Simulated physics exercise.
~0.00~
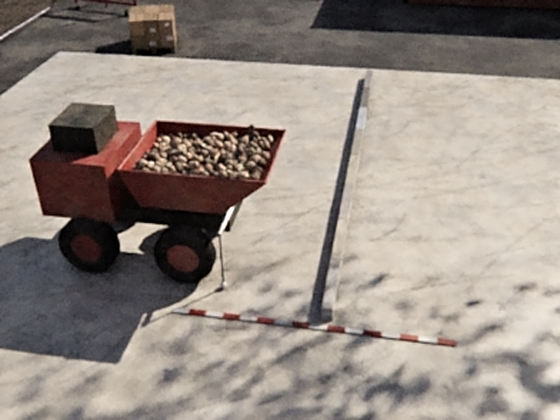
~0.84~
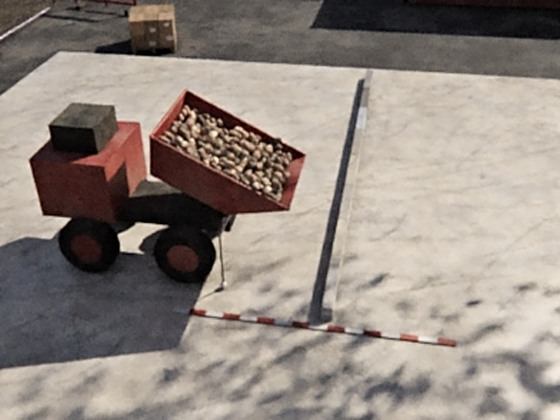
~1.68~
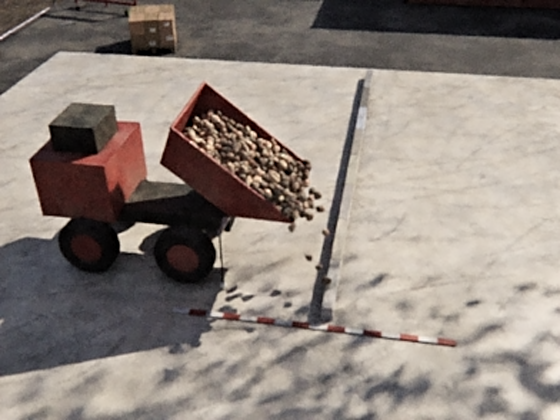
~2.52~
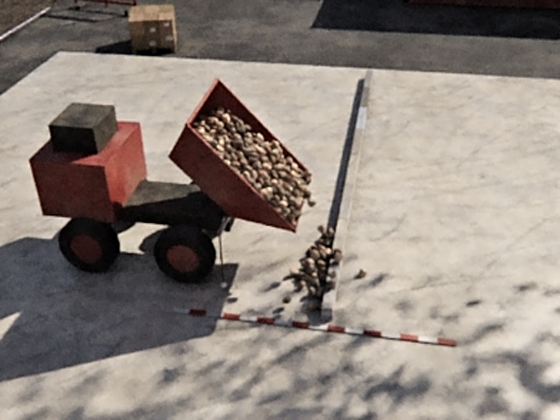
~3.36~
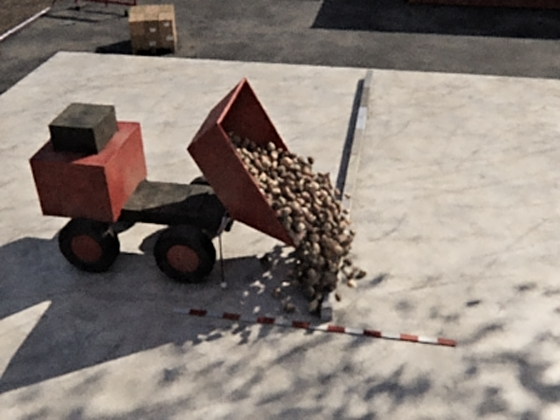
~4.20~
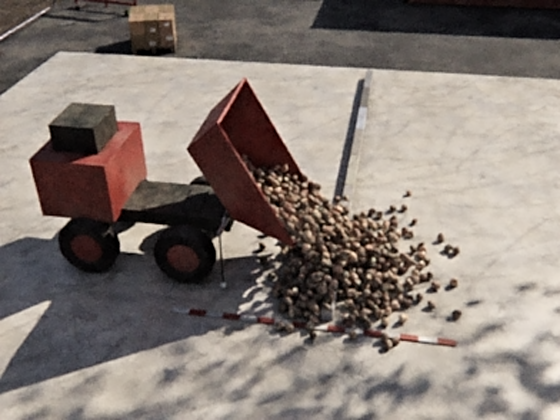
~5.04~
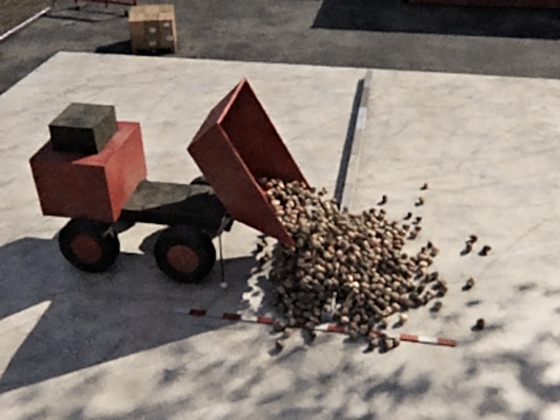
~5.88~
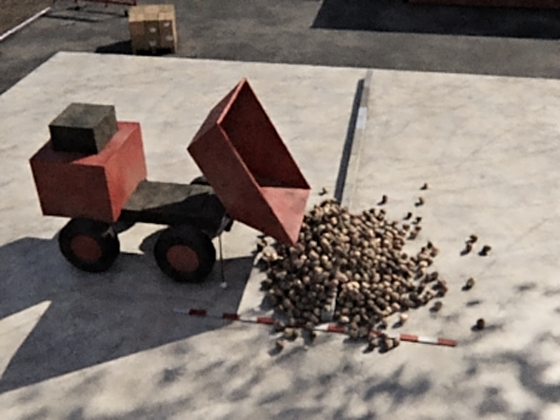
A small red dumper tipped its body up in stages toward the right, and its load of rounded stones trickled, then poured onto the pale ground, spreading across the low kerb until the body was empty and the heap lay still.
